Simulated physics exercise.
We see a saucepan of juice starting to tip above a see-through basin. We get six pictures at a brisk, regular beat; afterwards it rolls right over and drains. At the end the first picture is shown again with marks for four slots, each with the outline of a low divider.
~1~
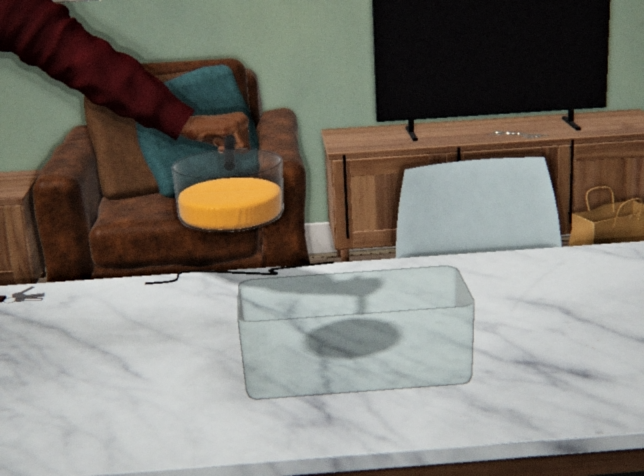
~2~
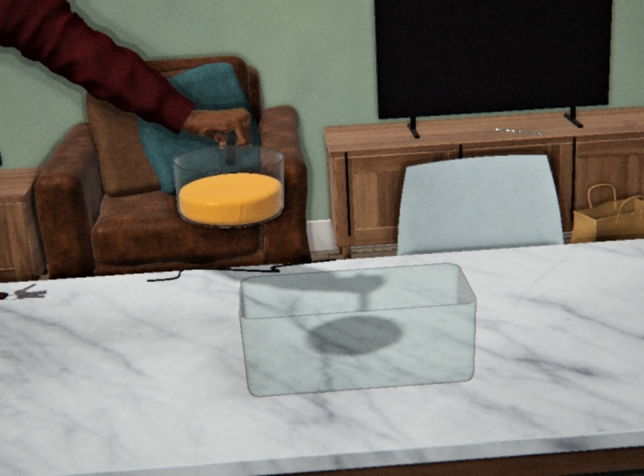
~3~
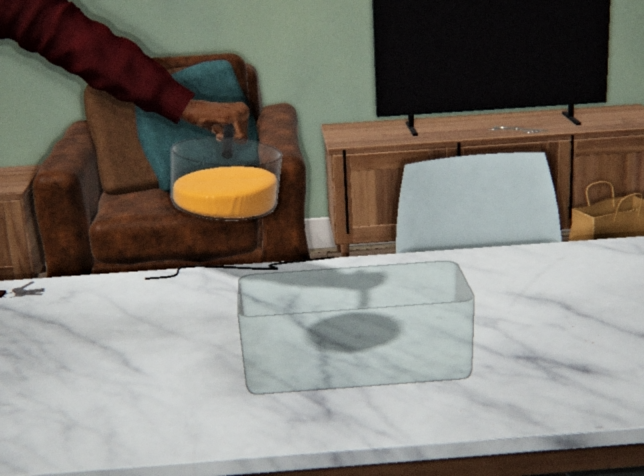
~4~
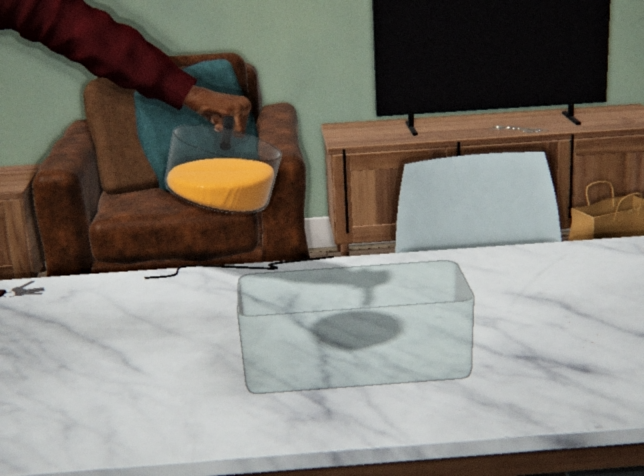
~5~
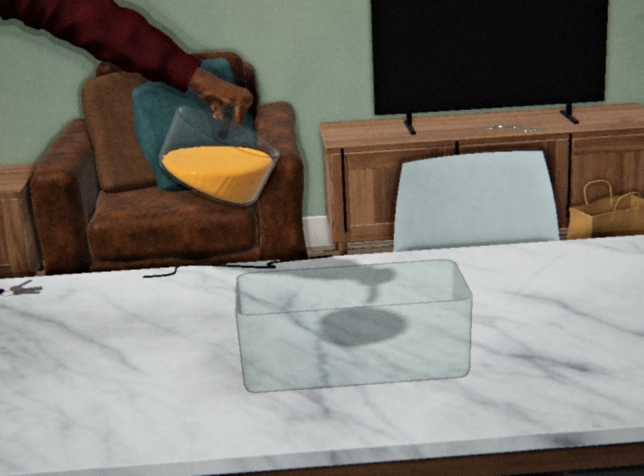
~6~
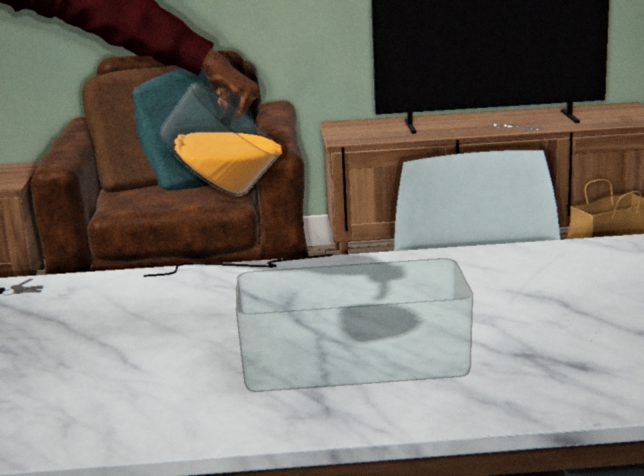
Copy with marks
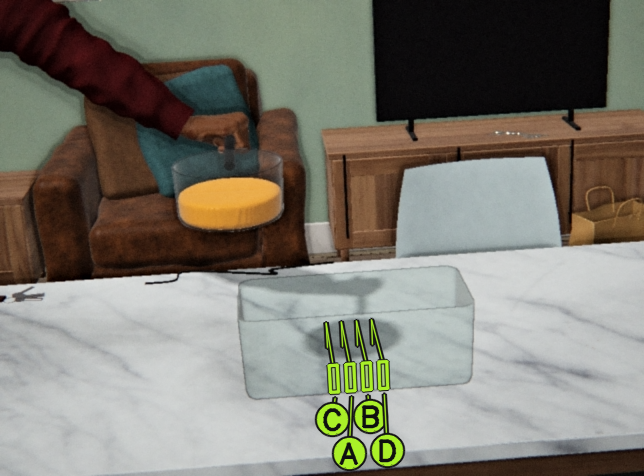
The clip shows a hand in a dark red sleeve holding a clear round container of orange juice above a see-through basin on a marble table, then steadily tilting it until the juice reaches over the lip.
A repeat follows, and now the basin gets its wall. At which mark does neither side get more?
Choose D.
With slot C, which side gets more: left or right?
The right one.
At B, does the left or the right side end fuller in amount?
More ends on the right.
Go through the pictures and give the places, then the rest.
Upright, lip at (280, 159); basin from (246, 397) to (472, 381); nothing has left yet, in the first frame.
Upright, lip at (282, 156); nothing has left yet, in the second frame.
Tipped about 8°, lip at (280, 154); nothing has left yet, in the third frame.
Tipped about 17°, lip at (280, 153); nothing has left yet, in the fourth frame.
Tipped about 28°, lip at (278, 152); nothing has left yet, in the fifth frame.
Tipped about 42°, lip at (279, 151); juice is over the lip, down to (279, 151), in the sixth frame.
On the marked copy, A at (351, 396); B at (367, 395); C at (335, 398); D at (384, 394).
For slot A, about 6 % ends left of the wall and 92 % right of it.
For slot B, about 11 % ends left of the wall and 88 % right of it.
For slot C, about 6 % ends left of the wall and 92 % right of it.
For slot D, about 46 % ends left of the wall and 52 % right of it.
